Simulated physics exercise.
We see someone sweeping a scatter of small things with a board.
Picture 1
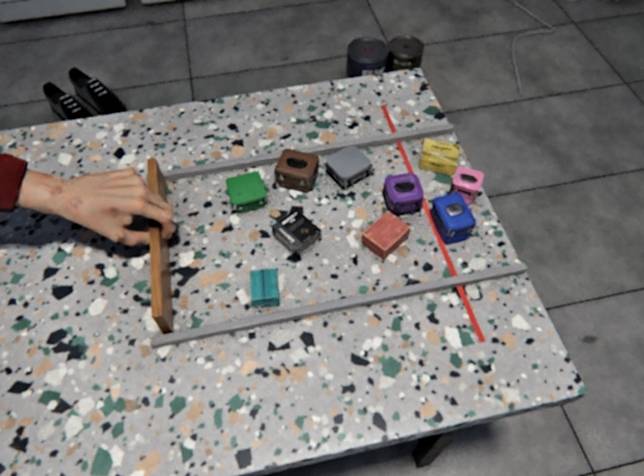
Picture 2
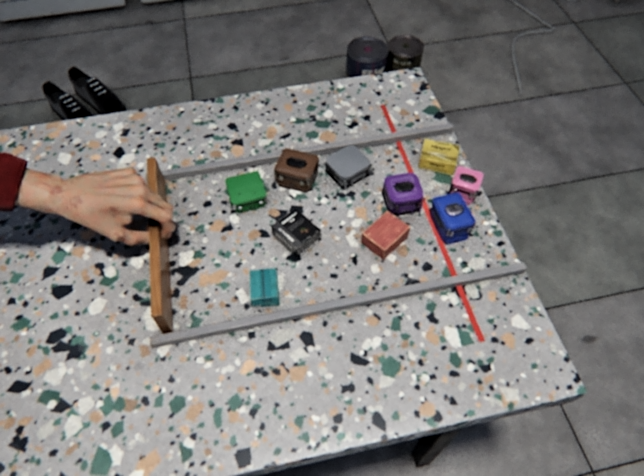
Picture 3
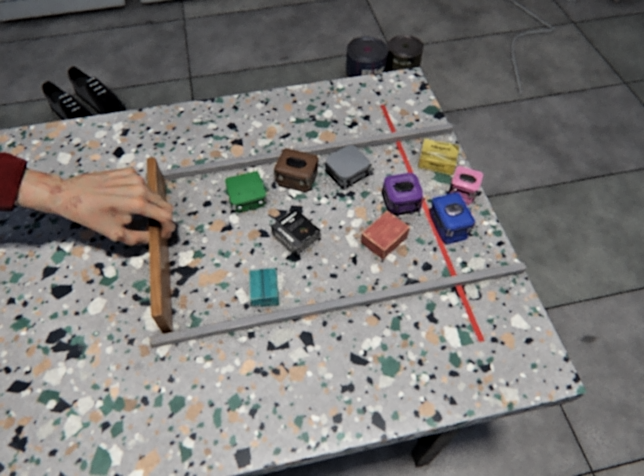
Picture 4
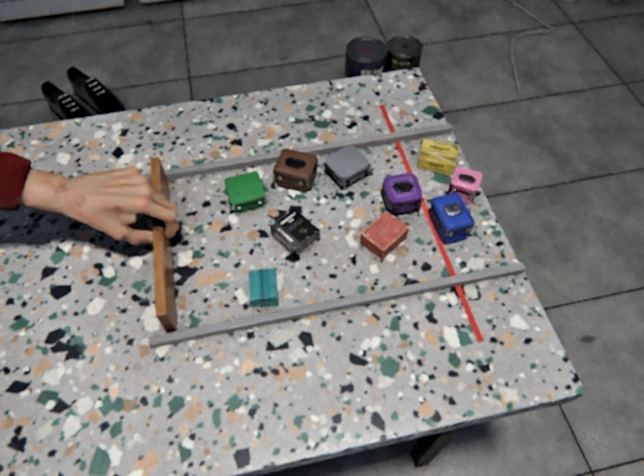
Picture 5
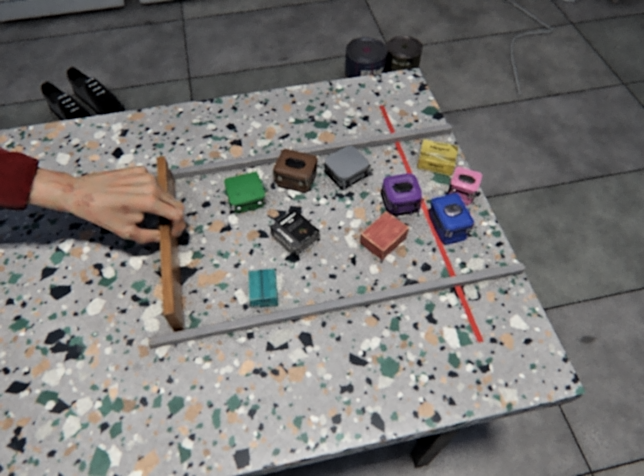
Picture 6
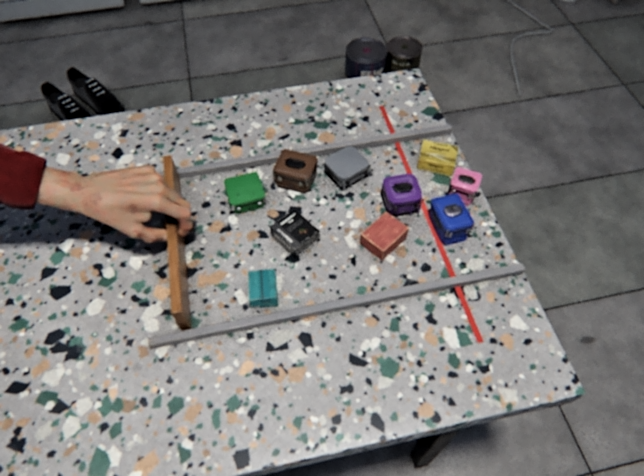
At first, a hand holds a wooden board upright at the left of a speckled table, with small colourful cases scattered between two grey rails and around a red line. The board then slides slightly right, toward the green and turquoise pieces, while the cases stay put.
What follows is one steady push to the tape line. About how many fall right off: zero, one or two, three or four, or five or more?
The number that fall off is three or four.
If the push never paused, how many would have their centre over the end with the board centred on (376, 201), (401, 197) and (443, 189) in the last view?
It would be 1, 2 and 6.
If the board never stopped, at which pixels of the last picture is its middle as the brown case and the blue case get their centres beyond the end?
At (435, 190) for the brown case; at (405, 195) for the blue case.
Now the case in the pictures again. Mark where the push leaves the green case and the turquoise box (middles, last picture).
About (425, 164), and the other about (458, 250).
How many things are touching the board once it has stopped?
The number is 3.
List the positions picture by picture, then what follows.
Pink case (466, 186); yellow box (439, 157); blue case (452, 218); board (160, 240); tape (425, 204), in the first picture.
Yellow box (439, 157); red block (385, 235), in the second picture.
Blue case (451, 218); brown case (297, 171), in the third picture.
Pink case (464, 186); turquoise box (263, 288), in the fourth picture.
Yellow box (438, 157); green case (246, 193), in the fifth picture.
Pink case (464, 187); yellow box (438, 158); blue case (450, 219); board (176, 237); tape (423, 205), in the sixth picture.
Soon after, none off yet; pink case at rest near (464, 187); yellow box at rest near (438, 158); blue case at rest near (450, 219).
Then, none off yet; pink case at rest near (464, 187); yellow box moving near (441, 157); blue case at rest near (450, 219).
Further on, one off so far; pink case at rest near (464, 187); yellow box falling near (476, 208); blue case moved about its own width near (485, 217).
At rest, the number that fall off is three or four; fallen, grey case, blue case, yellow box and pink case.
